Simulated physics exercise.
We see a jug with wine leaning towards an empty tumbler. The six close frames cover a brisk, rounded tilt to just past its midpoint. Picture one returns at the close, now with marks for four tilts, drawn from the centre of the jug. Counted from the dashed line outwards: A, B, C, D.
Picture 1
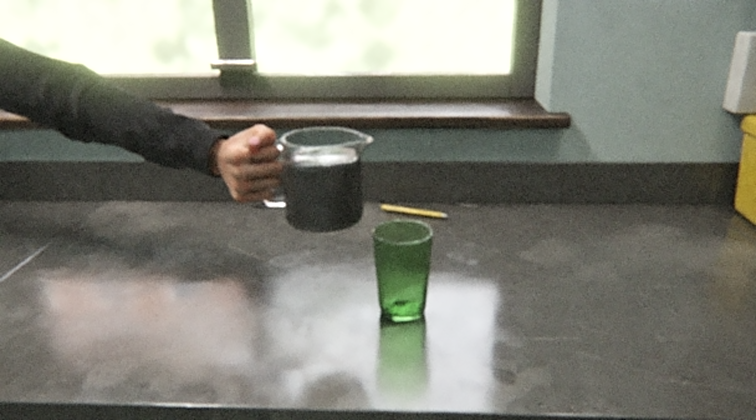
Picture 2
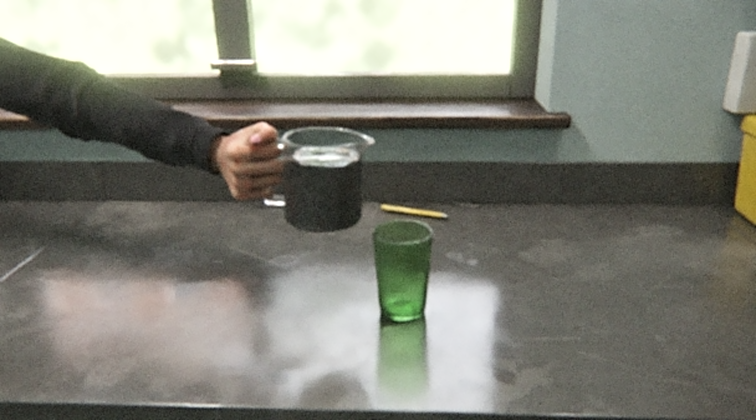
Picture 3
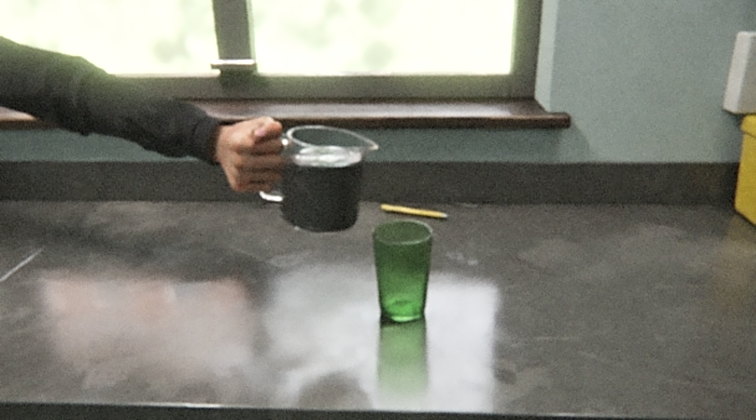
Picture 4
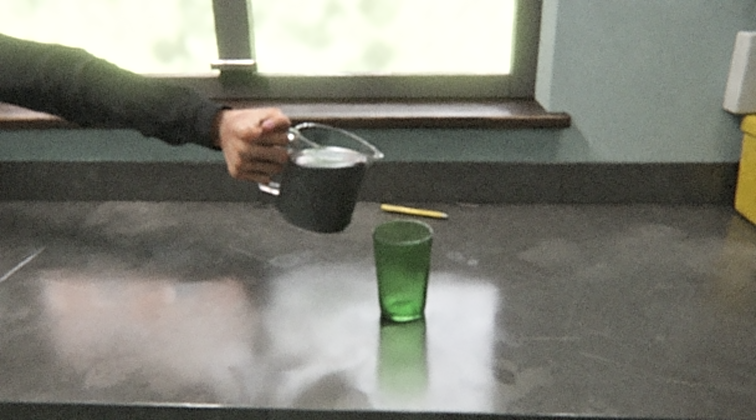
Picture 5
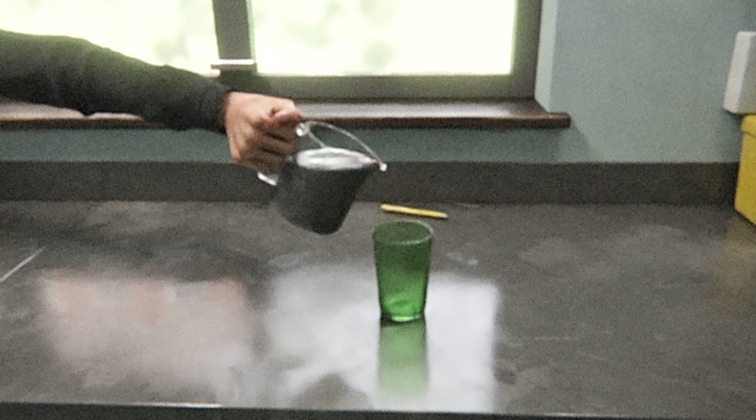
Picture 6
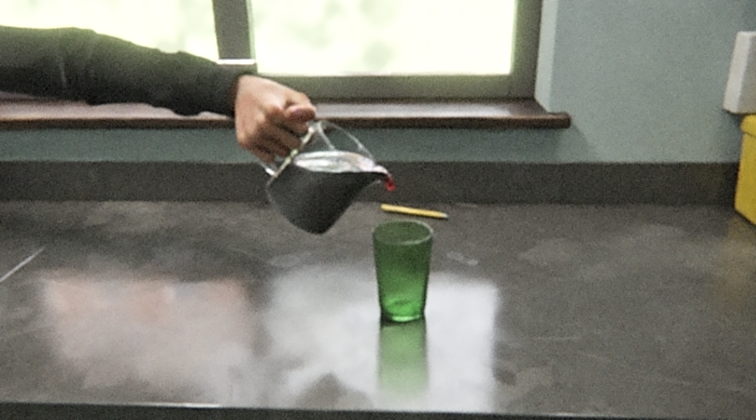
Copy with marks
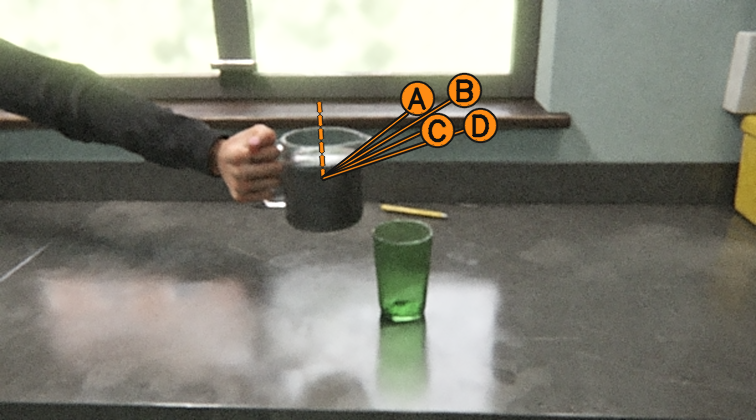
In the video, a hand holds a clear jug of dark liquid above and to the left of an empty green tumbler on a dark countertop, then gradually tilts it rightward until a little red liquid emerges over the lip.
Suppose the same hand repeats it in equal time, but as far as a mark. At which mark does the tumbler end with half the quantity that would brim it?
Choose B.
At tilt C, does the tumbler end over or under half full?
Over half.
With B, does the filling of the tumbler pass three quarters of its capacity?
No, less.
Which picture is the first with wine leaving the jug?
In picture 6.
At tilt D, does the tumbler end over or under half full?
Over.
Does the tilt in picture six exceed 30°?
Yes, it does.
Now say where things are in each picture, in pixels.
In the first picture, upright, lip at (371, 140); rim of the tumbler round (403, 231); nothing has left yet.
In the second picture, tipped about 2°, lip at (372, 141); nothing has left yet.
In the third picture, tipped about 8°, lip at (376, 147); nothing has left yet.
In the fourth picture, tipped about 17°, lip at (381, 156); nothing has left yet.
In the fifth picture, tipped about 29°, lip at (384, 168); nothing has left yet.
In the sixth picture, tipped about 41°, lip at (385, 180); wine is over the lip, down to (390, 186).
On the marked copy, A at (407, 113); B at (450, 100); C at (419, 133); D at (464, 130).
For tilt A, the tumbler ends with about 36 % of what it can hold.
For tilt B, the tumbler ends with about 50 % of what it can hold.
For tilt C, the tumbler ends with about 67 % of what it can hold.
For tilt D, the tumbler ends with about 78 % of what it can hold; 3 % of the wine is spilt.
